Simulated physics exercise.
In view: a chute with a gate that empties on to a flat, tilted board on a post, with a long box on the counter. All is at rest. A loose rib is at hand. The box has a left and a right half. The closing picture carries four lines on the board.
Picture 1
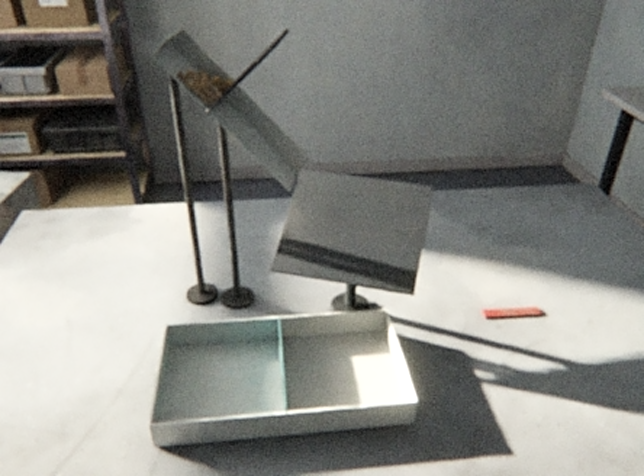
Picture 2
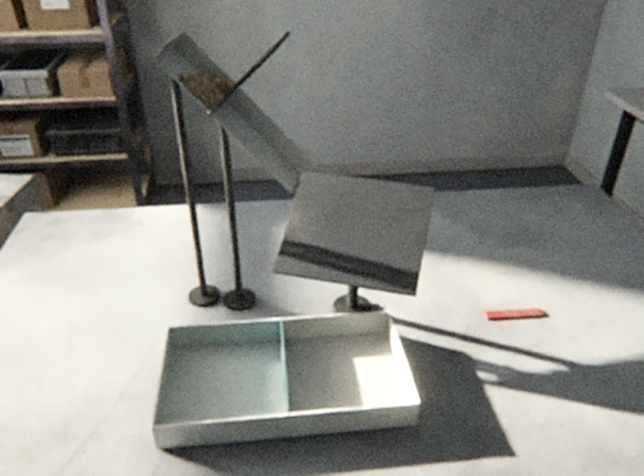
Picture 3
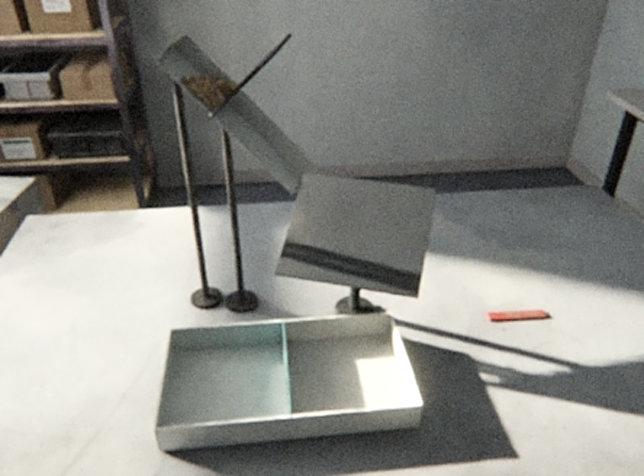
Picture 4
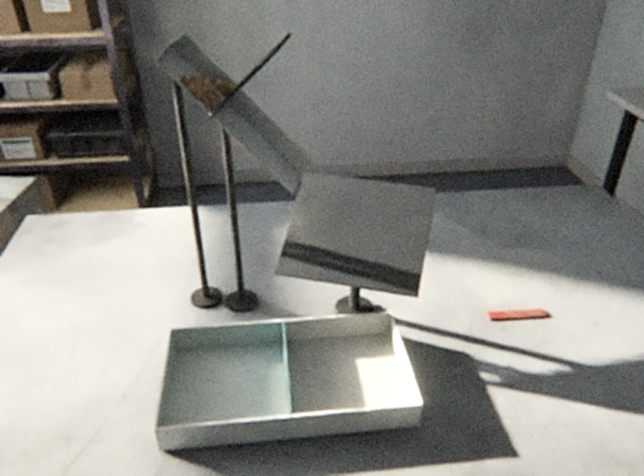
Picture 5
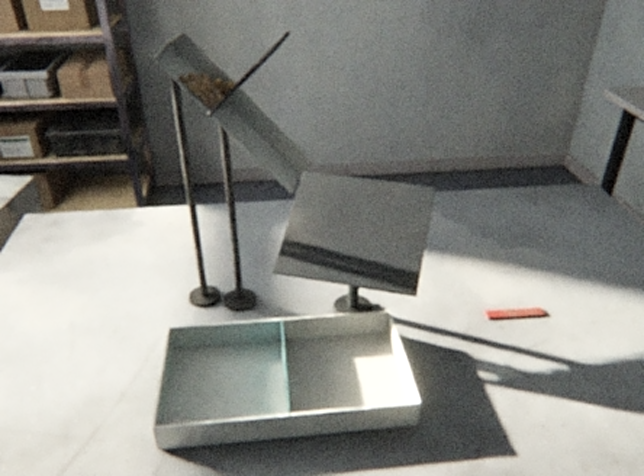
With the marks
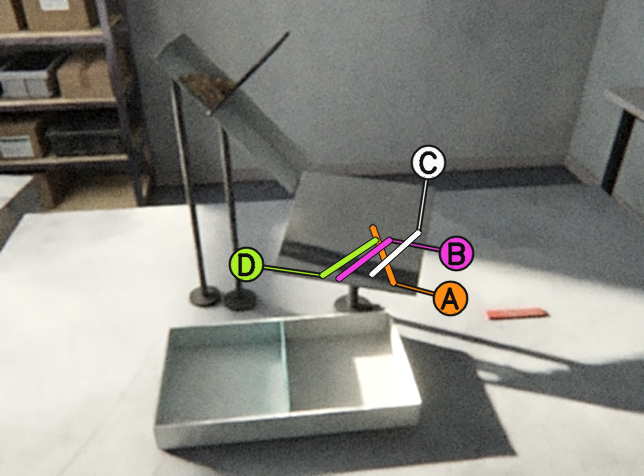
A tilted metal board standing below a gated chute of brown beads, behind a divided tray, all still as the view shifts slightly.
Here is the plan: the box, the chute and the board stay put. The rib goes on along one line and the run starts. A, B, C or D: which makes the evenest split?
Go for D.
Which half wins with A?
More lands on the right.
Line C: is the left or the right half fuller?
The right half.
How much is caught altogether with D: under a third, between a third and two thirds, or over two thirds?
Over two thirds.
On the marked copy, line A from (372, 227) to (393, 283); line B from (389, 240) to (338, 278); line C from (418, 232) to (371, 274); line D from (375, 240) to (322, 275).
For line A, of what is caught, a stray few in the left half, nearly all in the right.
For line B, of what is caught, a small part in the left half, nearly all in the right.
For line C, of what is caught, a small part in the left half, nearly all in the right.
For line D, of what is caught, about a third in the left half, about two thirds in the right.
